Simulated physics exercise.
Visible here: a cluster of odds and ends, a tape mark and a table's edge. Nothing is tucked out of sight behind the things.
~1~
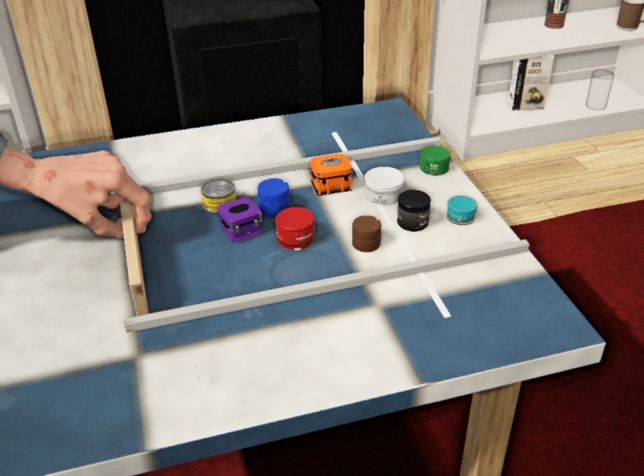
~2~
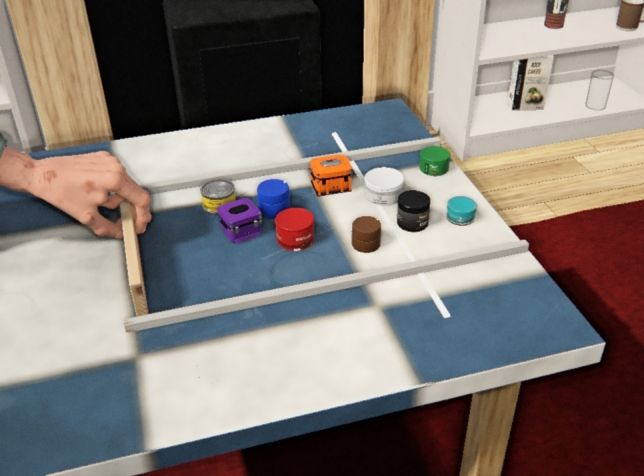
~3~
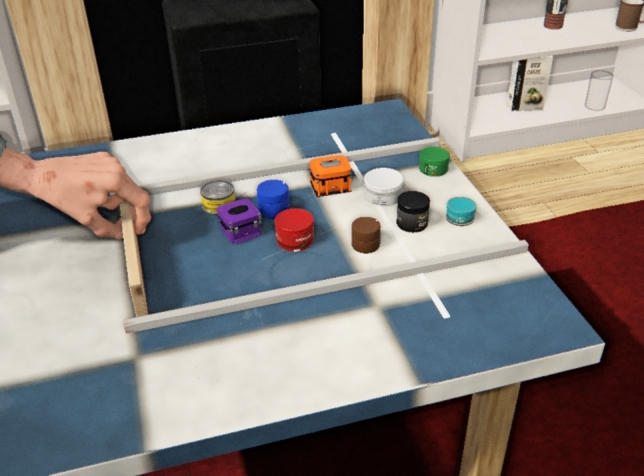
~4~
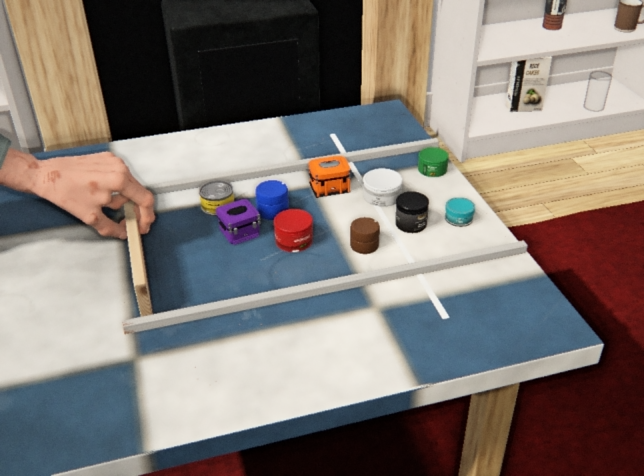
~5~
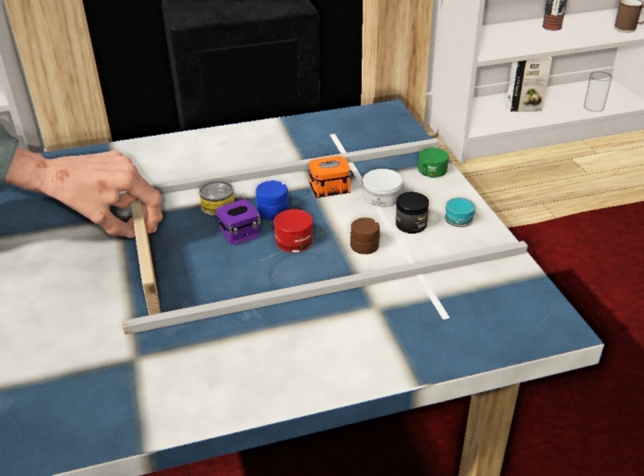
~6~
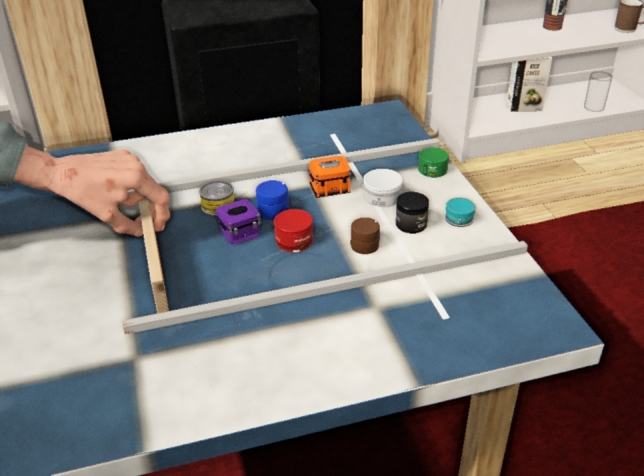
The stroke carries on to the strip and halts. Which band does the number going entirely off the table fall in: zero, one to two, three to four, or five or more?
Falling ones: None at all.
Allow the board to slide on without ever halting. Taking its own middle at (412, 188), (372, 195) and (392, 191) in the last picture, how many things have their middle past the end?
Going through the three positions, you'd get 2, 0 and 0.
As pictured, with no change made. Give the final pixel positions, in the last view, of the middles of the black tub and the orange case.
The black tub comes to rest at (440, 208), and the orange case comes to rest at (401, 166).
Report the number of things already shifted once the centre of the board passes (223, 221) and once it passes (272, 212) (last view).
So far 2, and 4 at the second.
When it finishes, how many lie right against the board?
All in all, 5.
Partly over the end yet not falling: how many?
Count of overhanging things: 0.
Early on, none off yet; green tub at rest near (433, 163); turquoise pot at rest near (460, 212); black tub at rest near (412, 213).
Finally, the number that fall off is zero.
